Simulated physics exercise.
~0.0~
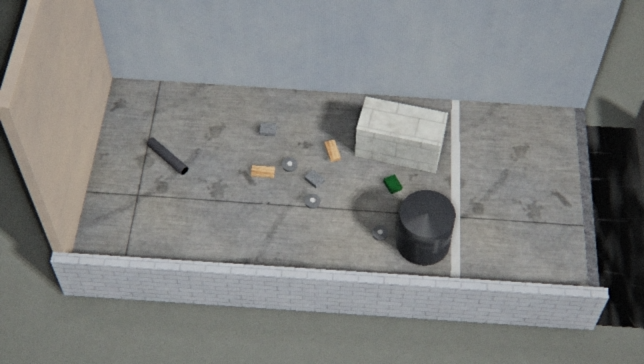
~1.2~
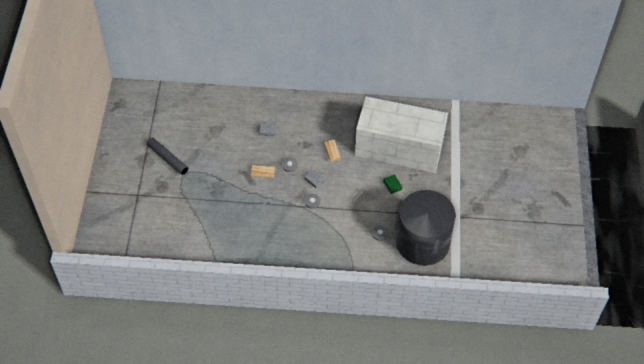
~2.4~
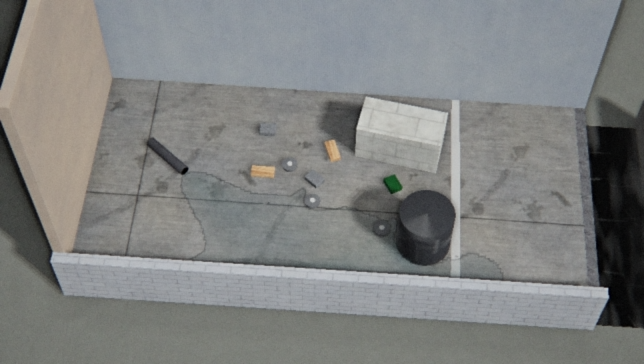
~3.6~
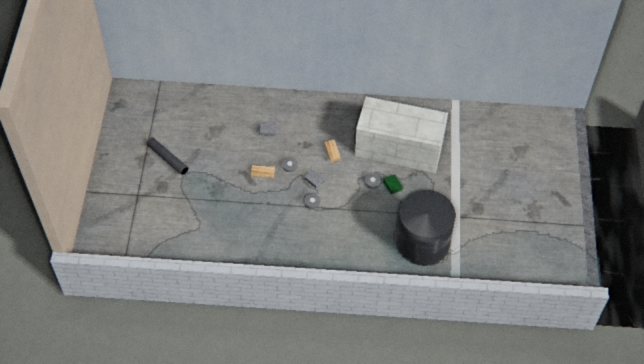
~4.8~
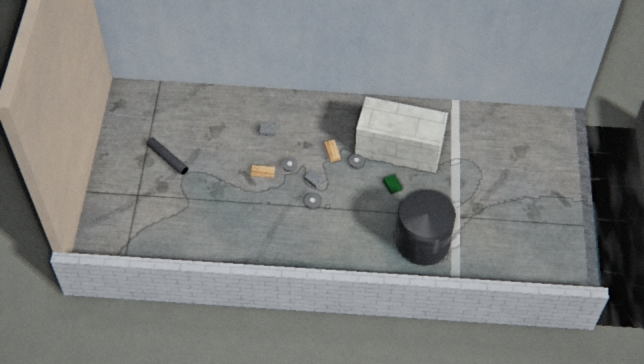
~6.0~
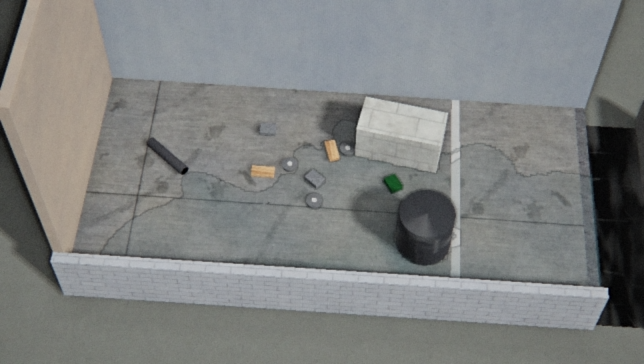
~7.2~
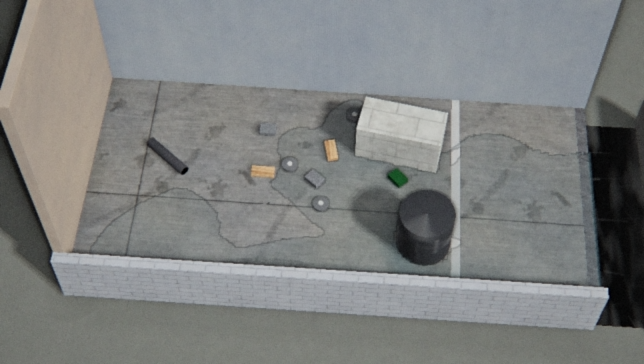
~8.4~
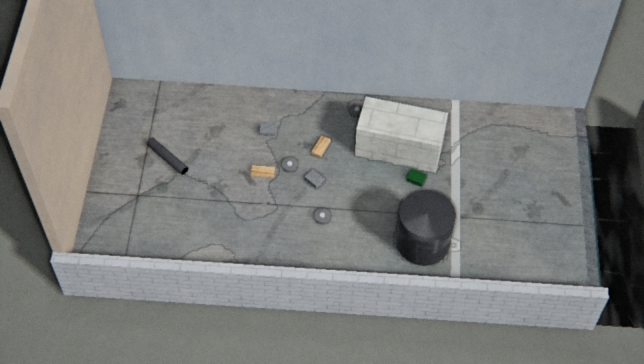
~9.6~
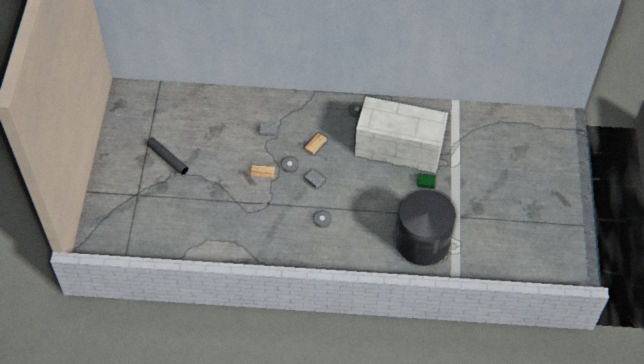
Water spreading from a pipe across a walled concrete floor, small floats drifting, the green block nudging right but stopping short of the white line.
